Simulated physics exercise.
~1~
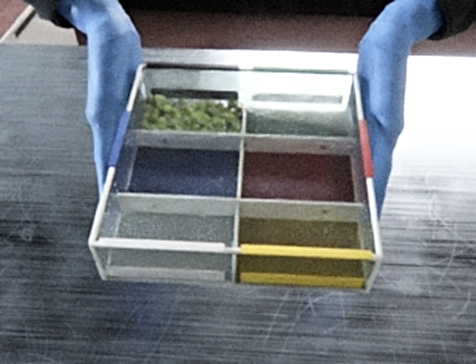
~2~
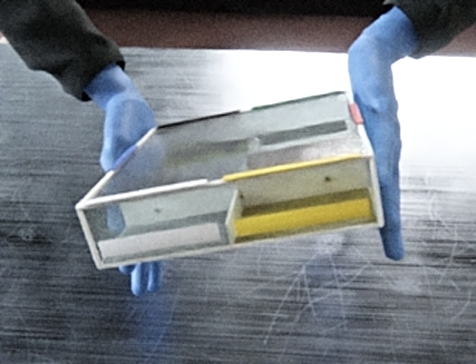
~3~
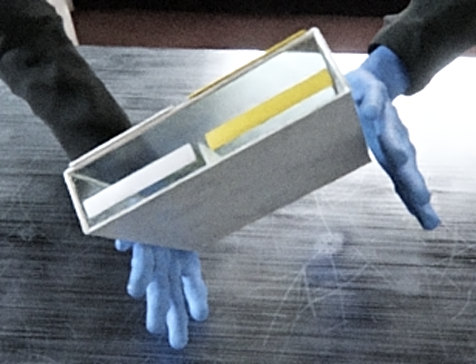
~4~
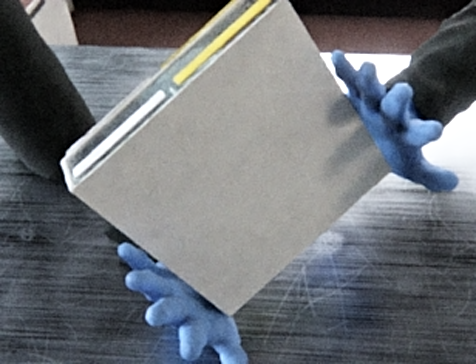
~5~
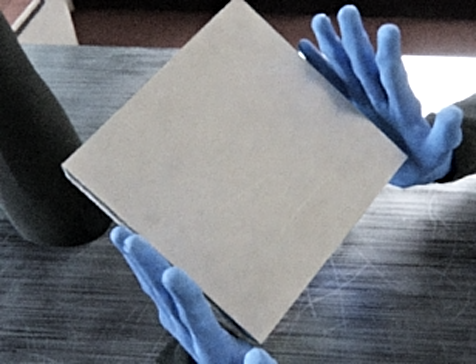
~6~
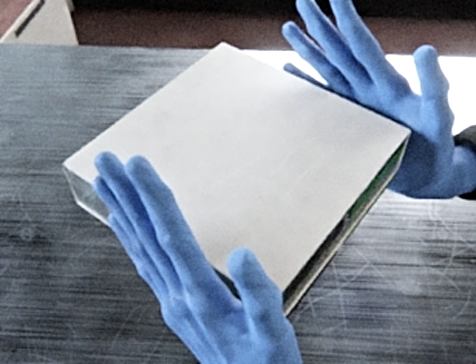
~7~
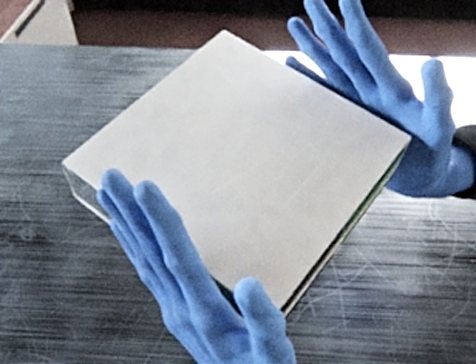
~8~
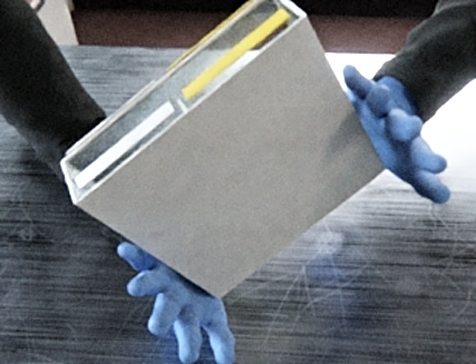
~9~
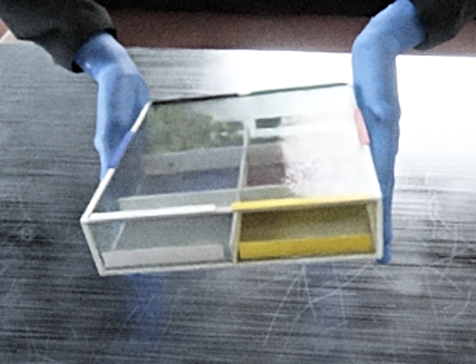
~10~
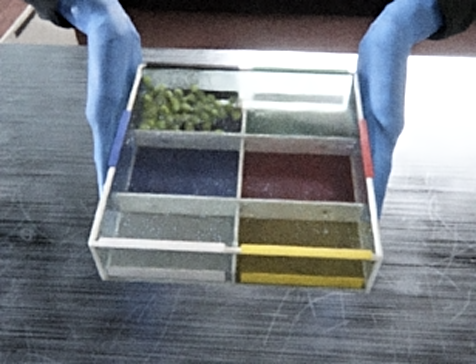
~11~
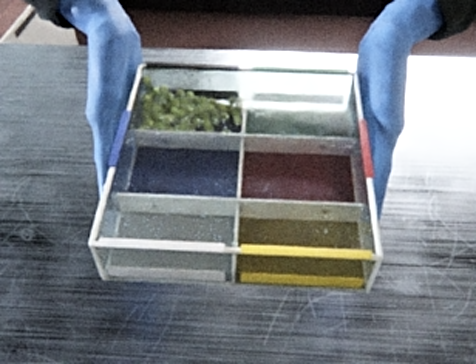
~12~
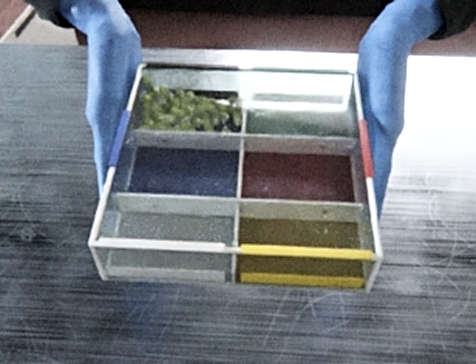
Above a dark, scratched tabletop, blue-gloved hands held a clear-lidded box with six compartments and green peas in the back left one, tipped it toward the viewer until its plain underside faced up, then turned it back level, the peas still gathered back left.
